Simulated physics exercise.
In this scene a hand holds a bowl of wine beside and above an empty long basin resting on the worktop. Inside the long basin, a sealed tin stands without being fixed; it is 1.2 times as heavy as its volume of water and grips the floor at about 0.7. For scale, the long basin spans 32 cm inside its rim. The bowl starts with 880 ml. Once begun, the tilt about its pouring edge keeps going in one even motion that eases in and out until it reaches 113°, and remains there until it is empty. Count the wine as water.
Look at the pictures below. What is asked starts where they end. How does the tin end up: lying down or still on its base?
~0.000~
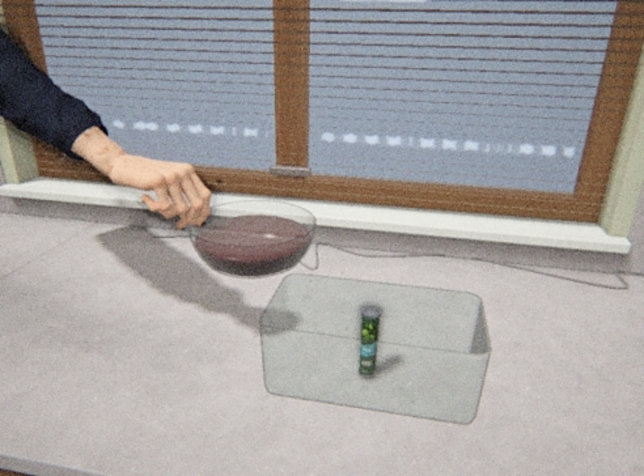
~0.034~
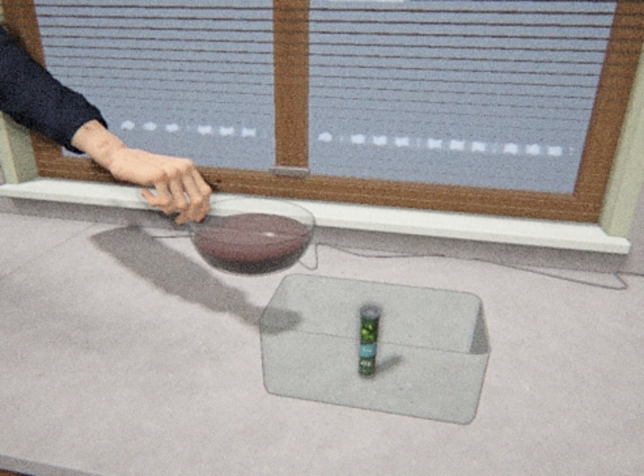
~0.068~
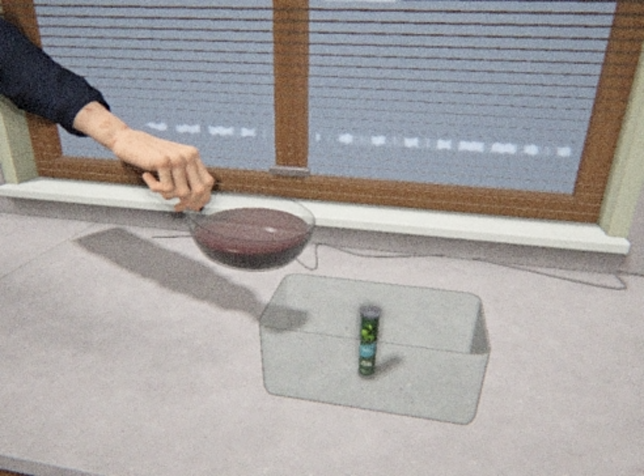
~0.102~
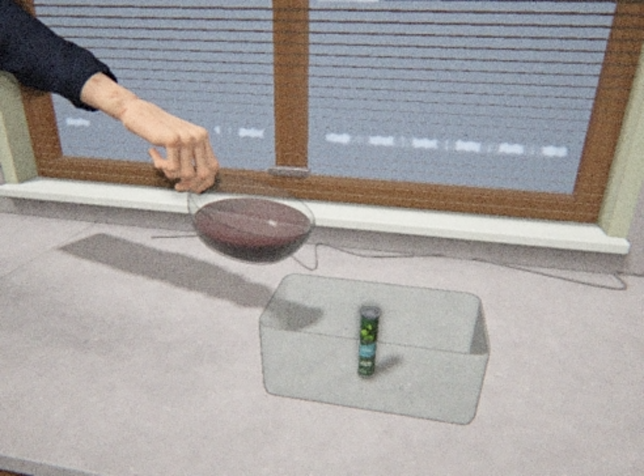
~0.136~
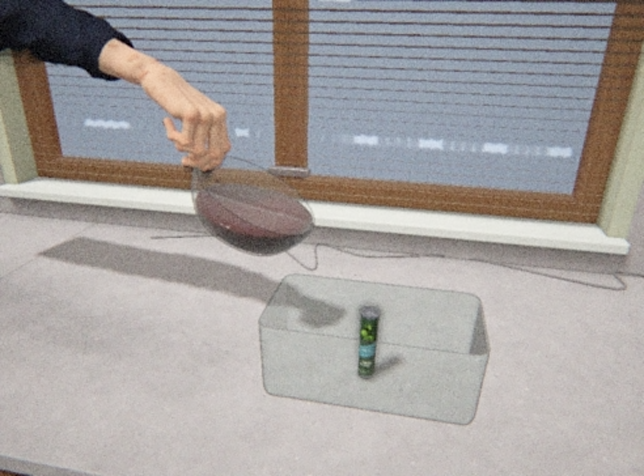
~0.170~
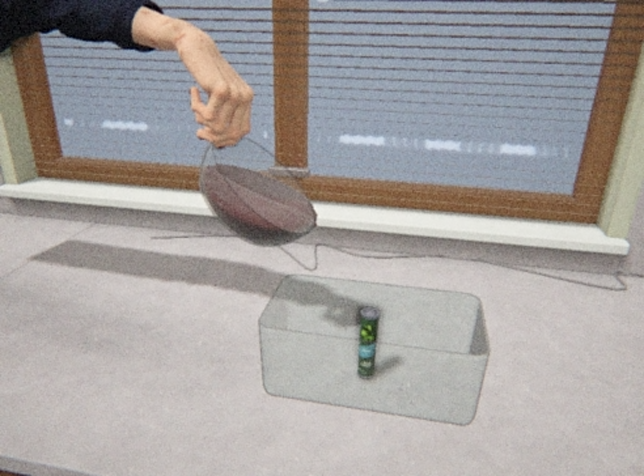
It stands firm.
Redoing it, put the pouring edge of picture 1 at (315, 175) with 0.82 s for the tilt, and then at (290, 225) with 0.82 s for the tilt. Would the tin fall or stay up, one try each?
Run one: It tumbles. Run two: It tumbles.
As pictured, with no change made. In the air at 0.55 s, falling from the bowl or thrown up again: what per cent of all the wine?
Airborne fraction: Approx. 5 %.
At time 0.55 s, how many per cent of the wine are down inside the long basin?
Around 96 in a hundred.
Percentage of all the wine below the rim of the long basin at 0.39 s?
Estimate - around 5 in a hundred parts.
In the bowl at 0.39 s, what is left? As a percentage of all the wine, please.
About 28 percent.
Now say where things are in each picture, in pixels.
In the first picture, it leans 0°; its right rim is at (314, 228); the wine meets the walls at (201, 228) and (311, 239); the long basin's rim runs from (274, 297) to (485, 323); the tin's top is at (371, 315).
In the second picture, it leans 2°; its right rim is at (314, 228); the wine meets the walls at (201, 226) and (311, 237).
In the third picture, it leans 8°; its right rim is at (313, 228); the wine meets the walls at (200, 219) and (311, 233).
In the fourth picture, it leans 17°; its right rim is at (313, 228); the wine meets the walls at (200, 207) and (311, 226).
In the fifth picture, it leans 29°; its right rim is at (312, 229); the wine meets the walls at (202, 188) and (306, 219); 1 per cent is over the edge.
In the sixth picture, it leans 43°; its right rim is at (312, 229); the wine meets the walls at (209, 165) and (297, 207); 4 per cent is over the edge.
By 0.39 s the tilt is 113° and 27 per cent is still to pour; the tin stands where it began.
By 0.55 s the tilt is 113° and 0 per cent is still to pour; the tin stands where it began.
By 0.72 s the tilt is 113° and 0 per cent is still to pour; the tin stands where it began.
By 0.90 s the tilt is 113° and 0 per cent is still to pour; the tin stands where it began.
At rest the tin stands where it began.
